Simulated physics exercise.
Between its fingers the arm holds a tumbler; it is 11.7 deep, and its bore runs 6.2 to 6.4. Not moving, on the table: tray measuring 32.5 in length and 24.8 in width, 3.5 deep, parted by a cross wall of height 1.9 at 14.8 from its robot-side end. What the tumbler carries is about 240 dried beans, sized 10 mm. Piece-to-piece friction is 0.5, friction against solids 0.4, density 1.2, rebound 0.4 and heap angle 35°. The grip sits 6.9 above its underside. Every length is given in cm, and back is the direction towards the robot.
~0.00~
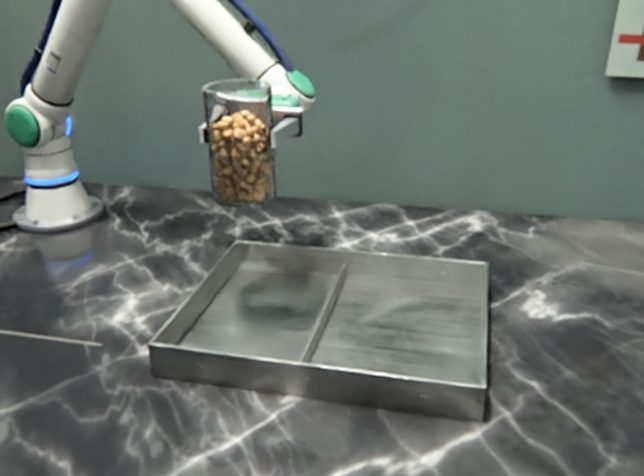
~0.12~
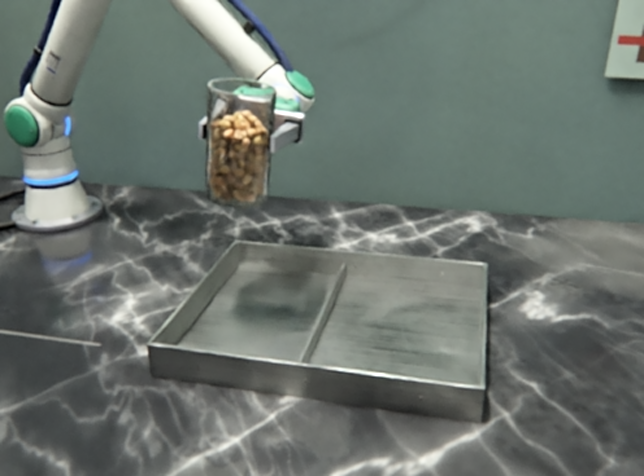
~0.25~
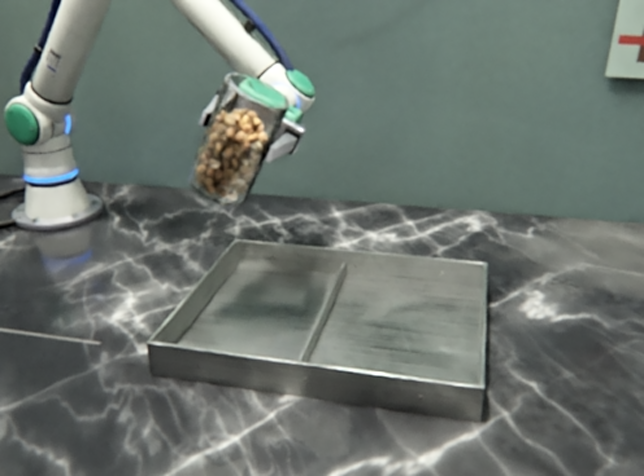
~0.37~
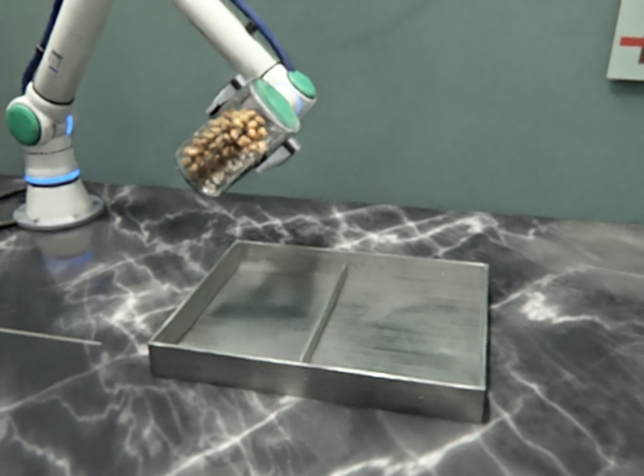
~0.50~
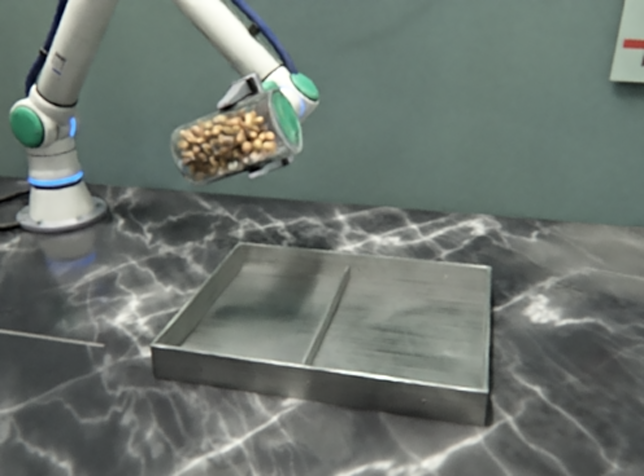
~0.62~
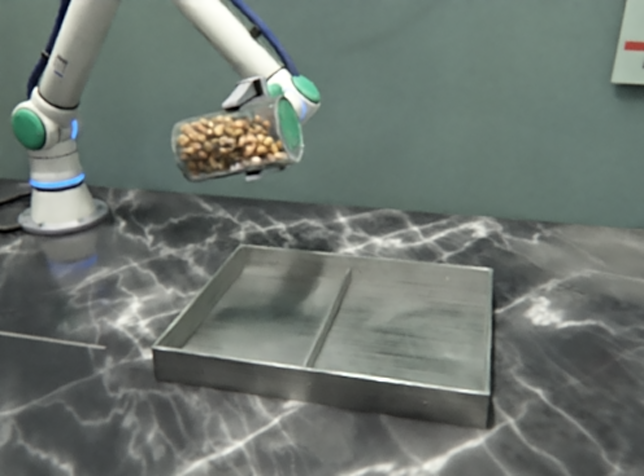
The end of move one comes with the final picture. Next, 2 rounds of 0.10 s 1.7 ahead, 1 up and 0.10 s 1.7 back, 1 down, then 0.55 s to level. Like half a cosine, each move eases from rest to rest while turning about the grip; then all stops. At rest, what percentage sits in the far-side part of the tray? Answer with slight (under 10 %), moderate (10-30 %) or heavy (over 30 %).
Slight.
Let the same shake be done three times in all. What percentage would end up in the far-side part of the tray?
Near 5 per cent.
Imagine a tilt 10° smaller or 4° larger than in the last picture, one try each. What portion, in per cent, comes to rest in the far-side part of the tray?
They would come to near 0 and 5 per cent.
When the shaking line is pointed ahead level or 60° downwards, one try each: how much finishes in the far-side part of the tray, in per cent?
About 0 and 0 per cent.
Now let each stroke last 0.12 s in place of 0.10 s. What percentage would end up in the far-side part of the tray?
In that case it would be near 0 percent.
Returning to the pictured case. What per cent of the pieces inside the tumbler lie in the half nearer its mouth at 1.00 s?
About 50 percent.
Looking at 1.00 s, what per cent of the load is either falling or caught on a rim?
Estimated fraction: Near 1 %.
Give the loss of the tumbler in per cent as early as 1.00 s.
About 0 per cent.
By 1.00 s, tilted 75° forward, highest piece 24 above the table; 239 in the tumbler, 1 in the far-side part, 2 in flight or on a rim.
By 1.38 s, tilted 20° forward, highest piece 26 above the table; 232 in the tumbler, 6 in the far-side part, 4 in the robot-side part.
By 1.77 s, level, highest piece 26 above the table; 232 in the tumbler, 6 in the far-side part, 4 in the robot-side part.
By 2.82 s, level, highest piece 26 above the table; 232 in the tumbler, 6 in the far-side part, 4 in the robot-side part.
Final count, 232 in the tumbler, 6 in the far-side part, 4 in the robot-side part. That is 2 % in the far-side part of the tray.
